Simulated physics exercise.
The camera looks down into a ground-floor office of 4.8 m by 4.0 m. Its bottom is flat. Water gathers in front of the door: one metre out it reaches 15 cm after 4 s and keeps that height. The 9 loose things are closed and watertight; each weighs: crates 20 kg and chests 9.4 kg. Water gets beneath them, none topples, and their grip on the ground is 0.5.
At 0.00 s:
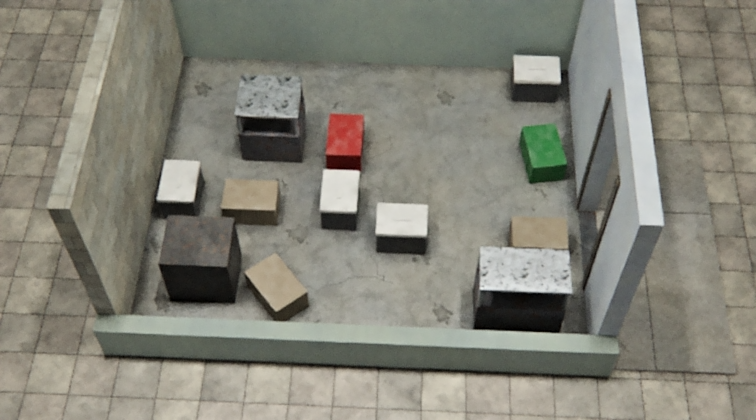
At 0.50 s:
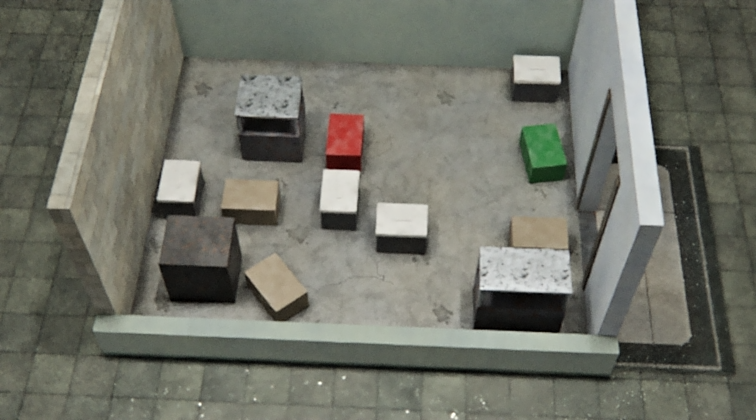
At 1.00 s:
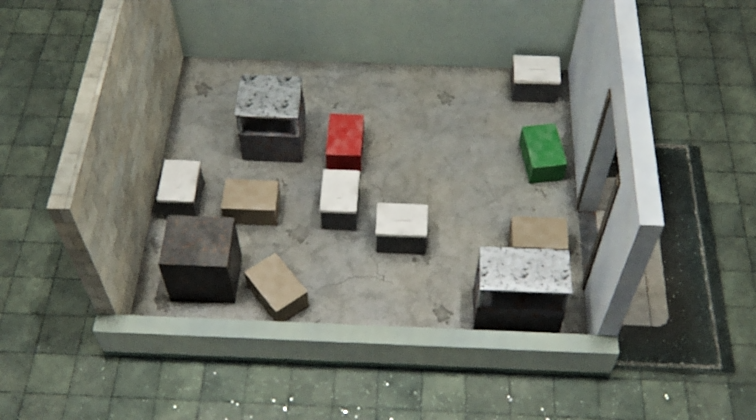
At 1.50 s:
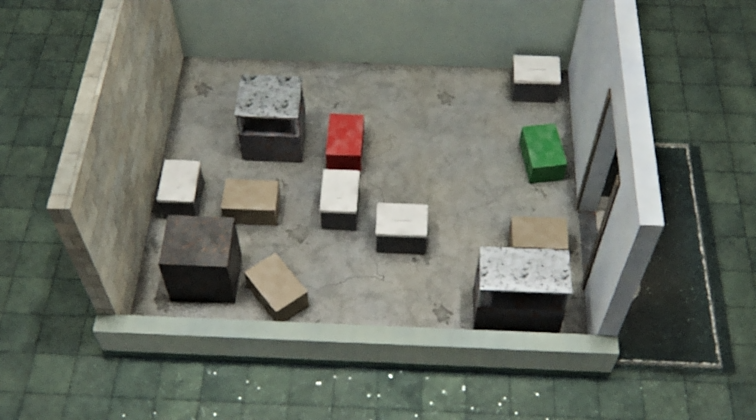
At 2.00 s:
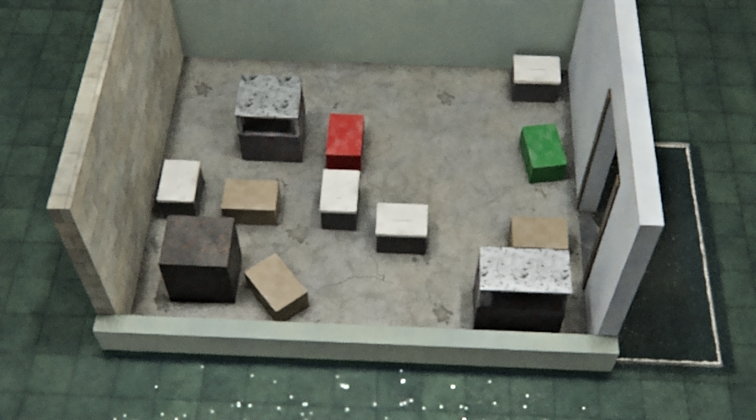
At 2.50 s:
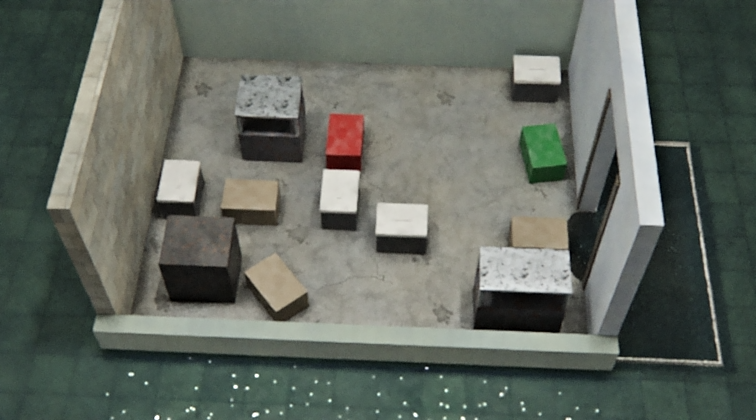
Outside a small room of still crates, dark water spreads and starts through the doorway.
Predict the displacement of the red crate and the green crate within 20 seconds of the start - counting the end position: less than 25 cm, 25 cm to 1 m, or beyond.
Red crate stays put; green crate holds its place.
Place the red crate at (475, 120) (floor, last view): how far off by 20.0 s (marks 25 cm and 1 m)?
It holds its place.
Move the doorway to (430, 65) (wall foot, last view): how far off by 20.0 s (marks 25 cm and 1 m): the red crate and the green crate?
In that case the red crate barely shifts, the green crate stays put.
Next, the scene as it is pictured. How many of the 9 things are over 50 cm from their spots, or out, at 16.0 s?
4 of them.
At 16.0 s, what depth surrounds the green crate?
About 5 cm.
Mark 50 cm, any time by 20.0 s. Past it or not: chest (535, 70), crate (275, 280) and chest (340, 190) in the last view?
In turn: More, less, past it.
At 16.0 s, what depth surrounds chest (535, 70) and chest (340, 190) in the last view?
About 5 and 6 cm.
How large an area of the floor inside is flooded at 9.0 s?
Some 13 m2.
After 4.0 s the red crate is near (345, 134), 0.0 m from its start, aground; the green crate is near (544, 145), 0.0 m from its start, aground; 0 afloat.
After 9.0 s the red crate is near (345, 134), 0.0 m from its start, aground; the green crate is near (544, 145), 0.0 m from its start, aground; 0 afloat.
After 16.0 s the red crate is near (345, 134), 0.0 m from its start, aground; the green crate is near (544, 145), 0.0 m from its start, aground; 4 afloat.
After 20.0 s the red crate is near (345, 134), 0.0 m from its start, aground; the green crate is near (544, 145), 0.0 m from its start, aground; 6 afloat.
